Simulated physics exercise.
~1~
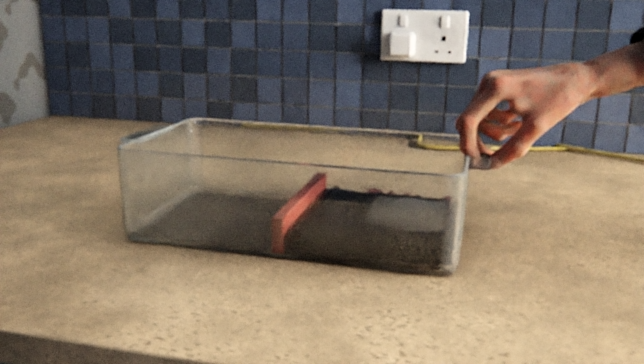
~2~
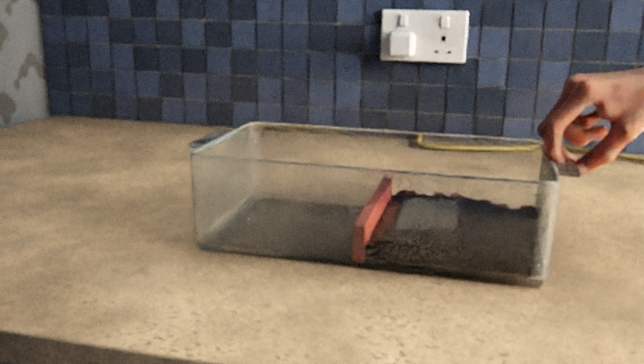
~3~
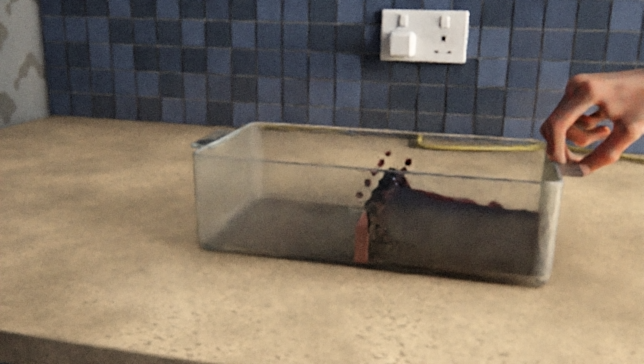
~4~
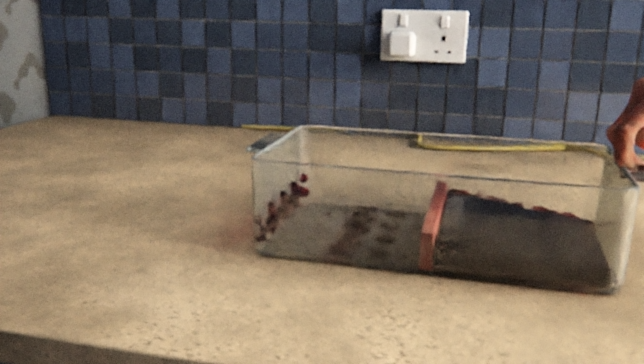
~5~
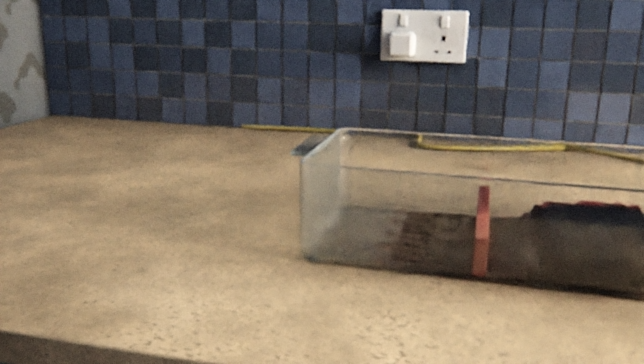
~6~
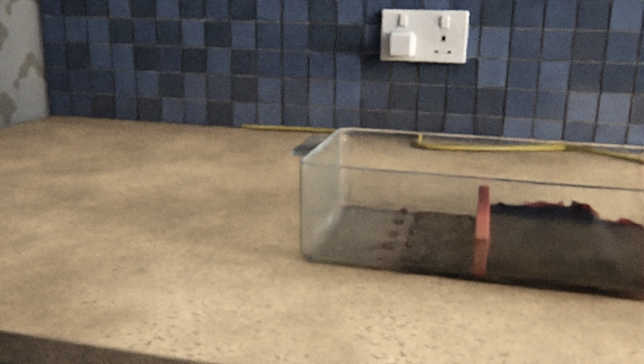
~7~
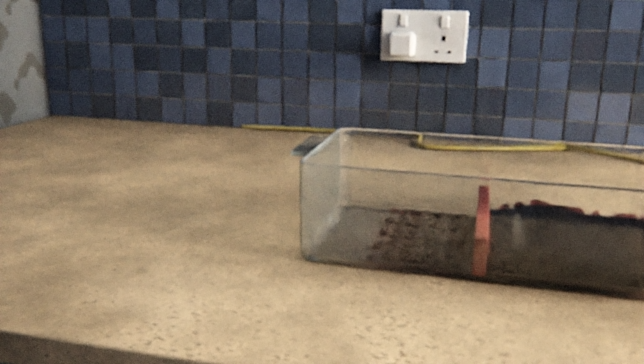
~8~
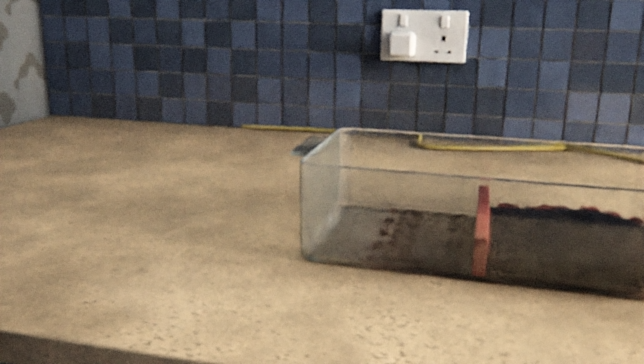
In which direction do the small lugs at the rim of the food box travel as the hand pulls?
The lugs move to the right, along with the food box.
A clear open food box holding dark wine to the right of a red divider slides right across a counter, drawn by a hand at its right end. The box pauses, and the wine surges left, heaping up against the divider and throwing dark drops over it. The hand then pulls the box farther right, while drops scatter toward the left end. The box stops partly out of view, with the hand gone from sight. The wine sways and grows calmer, leaving a small share left of the divider and most still on the right.
